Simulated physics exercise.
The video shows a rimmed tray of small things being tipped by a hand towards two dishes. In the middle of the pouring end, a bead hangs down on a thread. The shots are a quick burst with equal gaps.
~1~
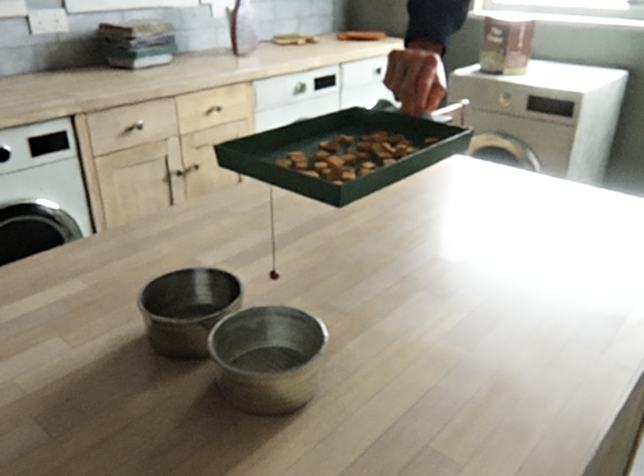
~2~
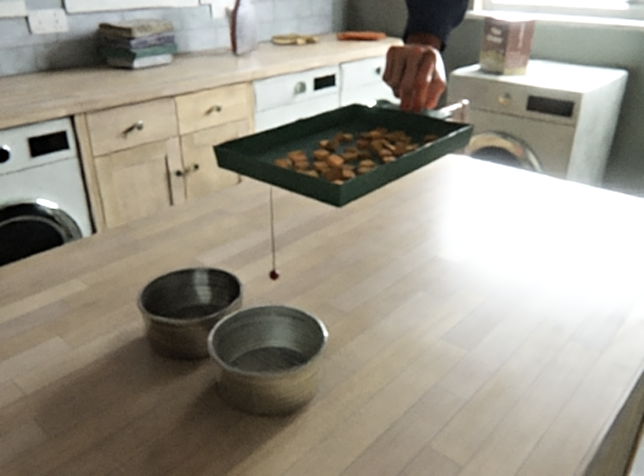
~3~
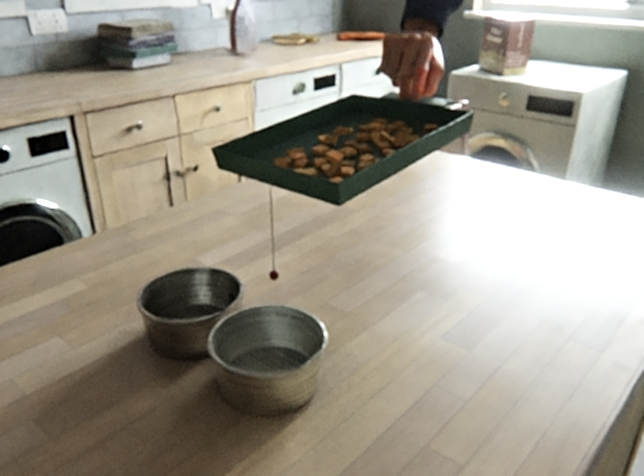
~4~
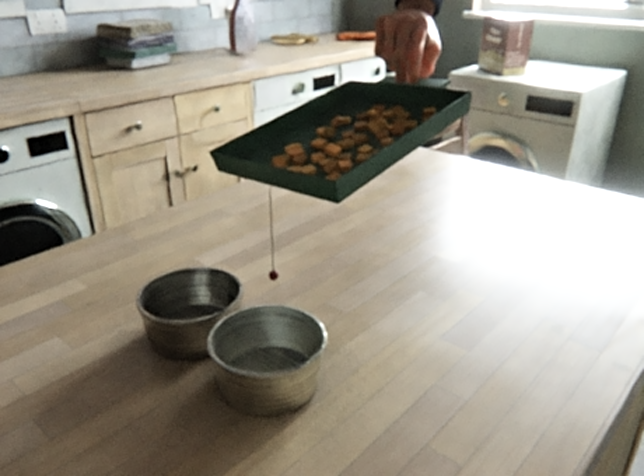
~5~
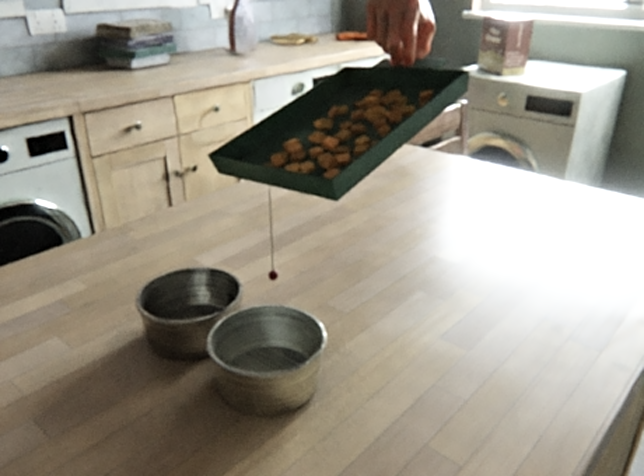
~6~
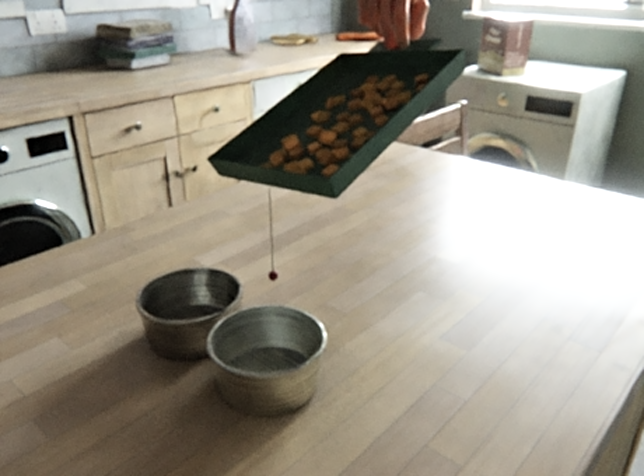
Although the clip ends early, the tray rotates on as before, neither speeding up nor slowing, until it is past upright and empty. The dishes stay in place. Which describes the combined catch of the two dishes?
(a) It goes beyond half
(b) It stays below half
It goes beyond half.
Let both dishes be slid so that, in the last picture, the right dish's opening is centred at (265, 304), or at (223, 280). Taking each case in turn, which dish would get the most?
In the first position the left of the two, in the second the right of the two.
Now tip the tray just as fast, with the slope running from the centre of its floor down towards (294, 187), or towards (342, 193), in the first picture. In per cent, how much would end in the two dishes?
Respectively 90 and 10 in a hundred.
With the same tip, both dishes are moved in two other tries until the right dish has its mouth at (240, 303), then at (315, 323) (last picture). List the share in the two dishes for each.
The first try yields 80% and the second yields 70%.
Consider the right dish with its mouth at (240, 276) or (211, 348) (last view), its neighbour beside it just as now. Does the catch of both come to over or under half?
First place: Beyond half; second place: Short of half.
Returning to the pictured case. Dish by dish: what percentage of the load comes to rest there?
60 percent ends in the left dish, 10 percent in the right.
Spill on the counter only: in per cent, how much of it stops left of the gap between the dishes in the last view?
Left share: Some 40 per cent.
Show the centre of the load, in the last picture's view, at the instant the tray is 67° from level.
About (256, 143).
Soon, tray tipped steeply; all on the tray.
A while on, tray tipped past a quarter turn; most on the tray; a small part in the left dish; a small part in the air.
Towards the end, tray tipped past a quarter turn; a small part in the right dish; about two thirds in the left dish; about a quarter outside both.
Finally, tray tipped past a quarter turn; a small part in the right dish; about two thirds in the left dish; about a quarter outside both.
